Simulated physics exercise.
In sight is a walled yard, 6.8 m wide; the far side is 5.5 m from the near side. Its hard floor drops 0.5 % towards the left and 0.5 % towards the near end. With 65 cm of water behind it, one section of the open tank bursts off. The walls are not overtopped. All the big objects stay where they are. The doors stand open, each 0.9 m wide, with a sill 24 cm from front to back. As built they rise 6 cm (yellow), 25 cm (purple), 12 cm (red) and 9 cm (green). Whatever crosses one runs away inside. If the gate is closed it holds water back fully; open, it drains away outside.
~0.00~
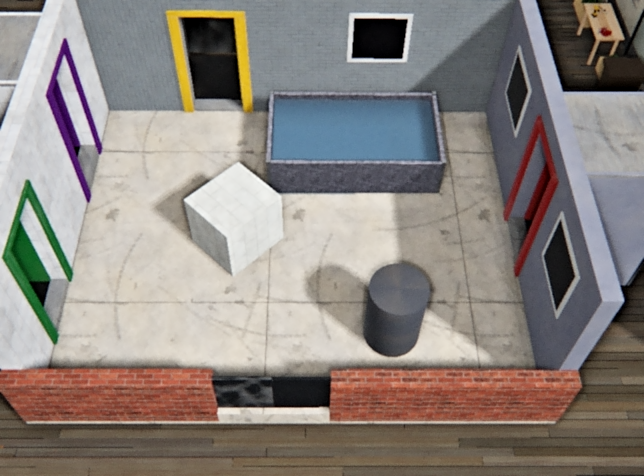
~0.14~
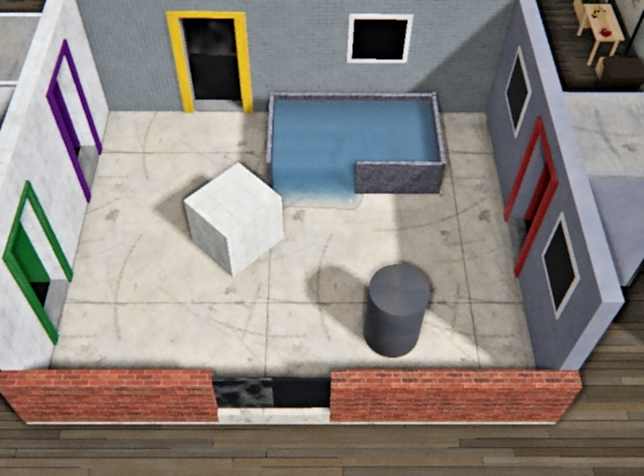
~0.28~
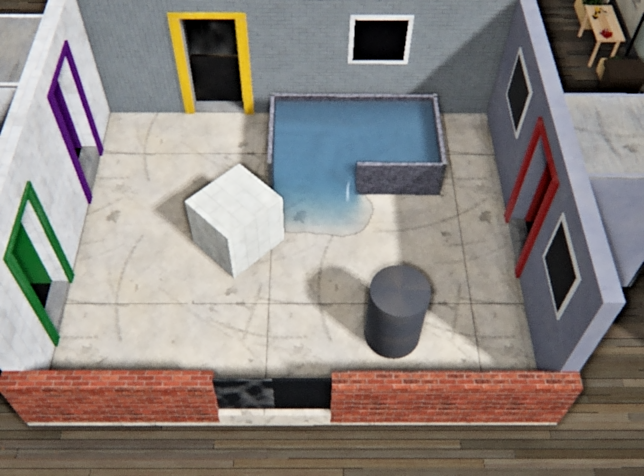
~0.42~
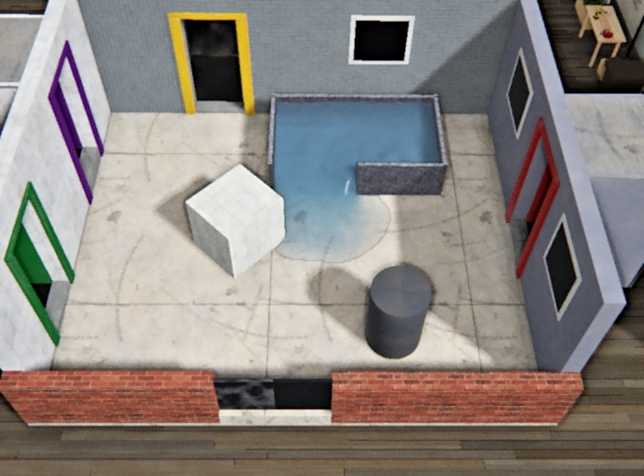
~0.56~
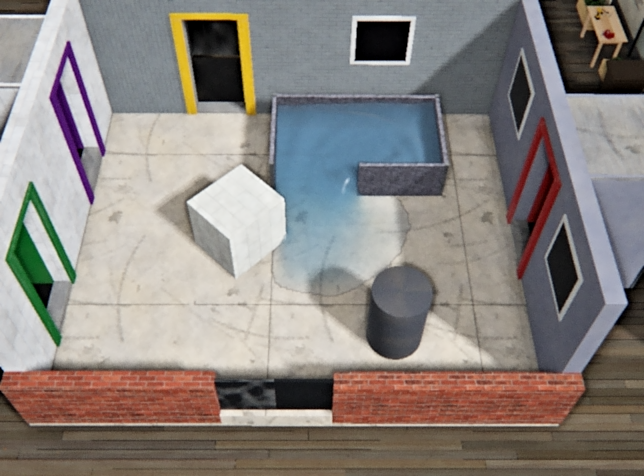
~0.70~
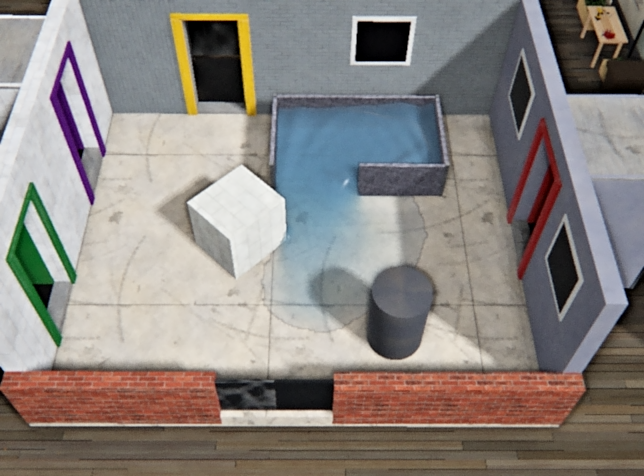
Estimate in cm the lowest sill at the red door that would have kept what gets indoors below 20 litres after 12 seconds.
At least 6 cm or so.
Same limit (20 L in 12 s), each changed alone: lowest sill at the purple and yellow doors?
About 8.5 cm at purple and 8.0 cm at yellow.
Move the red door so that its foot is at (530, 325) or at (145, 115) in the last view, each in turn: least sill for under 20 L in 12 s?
About 17 and 6.5 cm.
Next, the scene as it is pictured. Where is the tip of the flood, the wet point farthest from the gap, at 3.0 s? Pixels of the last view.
At about (46, 399).
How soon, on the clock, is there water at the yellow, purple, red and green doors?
Arrival: Yellow 2.0 s, purple 2.8 s, red 3.0 s, green 3.0 s.
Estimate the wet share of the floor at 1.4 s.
Near 30 per cent is wet.
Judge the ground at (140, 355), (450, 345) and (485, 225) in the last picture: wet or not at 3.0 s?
In turn: Wet, wet, dry.
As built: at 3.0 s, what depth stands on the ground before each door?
In cm: Yellow 9, purple 4, red 2, green 1.
After 1.4 s water covers 30 % of the floor, deepest (50 cm) near (268, 221); it has not reached the red door.
After 3.0 s water covers 65 % of the floor, deepest (30 cm) near (351, 399); it has not reached the red door.
After 12.0 s water covers 100 % of the floor, deepest (14 cm) near (82, 248); 7 cm at the red door, 0 litres in over its 12 cm sill.
At the red door as built, the water arrived by 3.1 s and peaked near 9 cm at 11.0 s.
With a sill of 5.5 cm, 25 litres would have come in within the 12 s; with 6.5 cm, 15 litres. So under 20 litres takes about 6 cm.
